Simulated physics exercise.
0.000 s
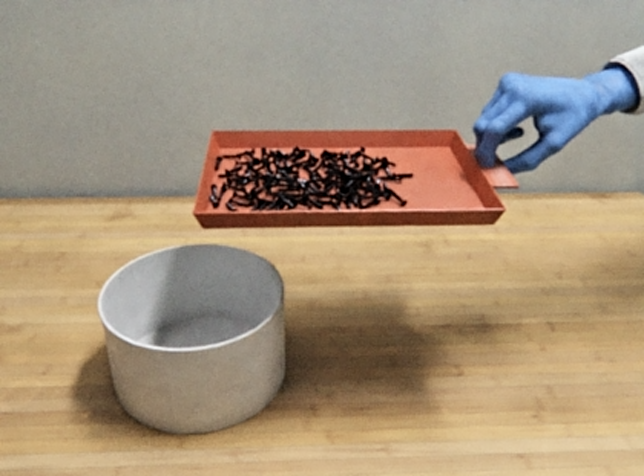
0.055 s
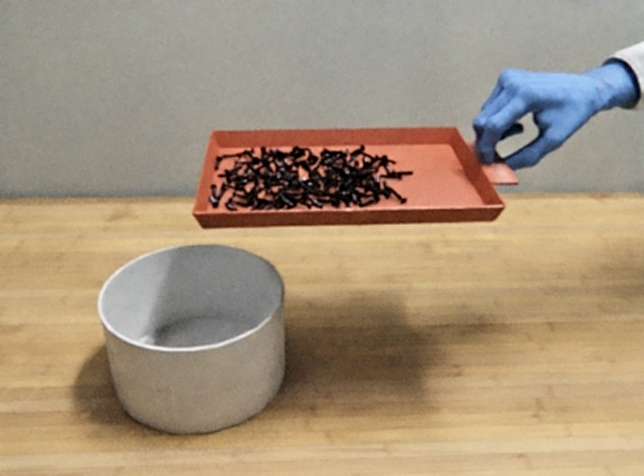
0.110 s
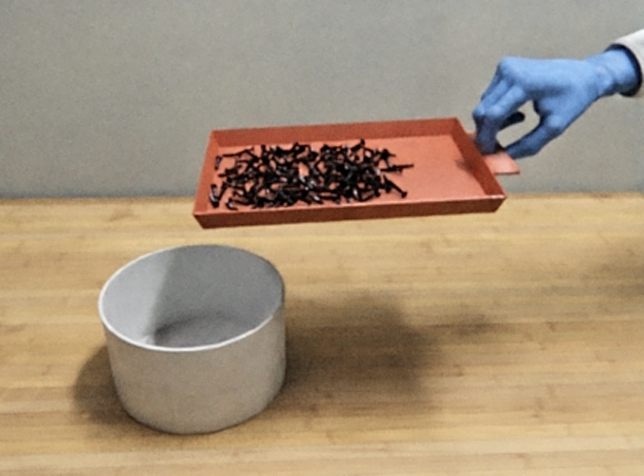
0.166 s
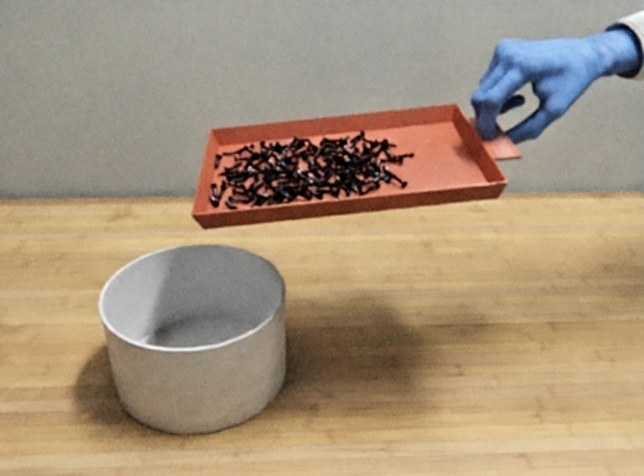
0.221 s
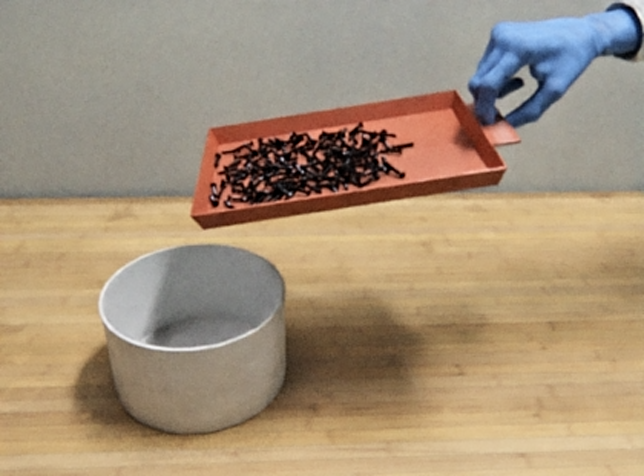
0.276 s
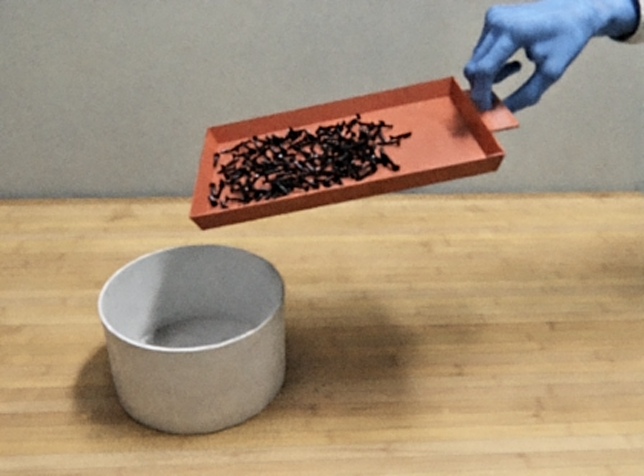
At the start, a blue-gloved hand at the right holds a level red tray of small black screws above and beside a round grey pot on a wooden surface. The hand then raises the tray's right end, slowly at first, until it slopes down leftward, the screws staying bunched in place.
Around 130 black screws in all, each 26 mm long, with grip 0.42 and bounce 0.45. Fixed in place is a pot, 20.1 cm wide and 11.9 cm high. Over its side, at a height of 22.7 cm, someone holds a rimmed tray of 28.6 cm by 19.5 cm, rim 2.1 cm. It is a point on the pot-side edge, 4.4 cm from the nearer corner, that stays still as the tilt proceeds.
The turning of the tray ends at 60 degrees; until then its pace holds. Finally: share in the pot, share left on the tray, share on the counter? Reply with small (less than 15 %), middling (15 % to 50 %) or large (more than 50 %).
Pot - small, tray - large, counter - small.
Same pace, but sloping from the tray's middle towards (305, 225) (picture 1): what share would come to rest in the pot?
I'd estimate about 10 %.
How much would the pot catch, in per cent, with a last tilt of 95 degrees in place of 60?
In that case some 90 per cent.
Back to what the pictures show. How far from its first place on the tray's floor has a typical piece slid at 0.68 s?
I'd say close to 4 centimetres.
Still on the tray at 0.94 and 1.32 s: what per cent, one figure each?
The figures go 100 and then 90.
Then, at 0.68 s, tilt 36 degrees; the tray holds 100 %, the pot 0 %.
After 0.94 s, tilt 51 degrees; the tray holds 100 %, the pot 0 %.
After 1.32 s, tilt 60 degrees; the tray holds 90 %, the pot 5 %.
In the end, at 2.1 s, pot 10 %, tray 90 %, counter 0 %.
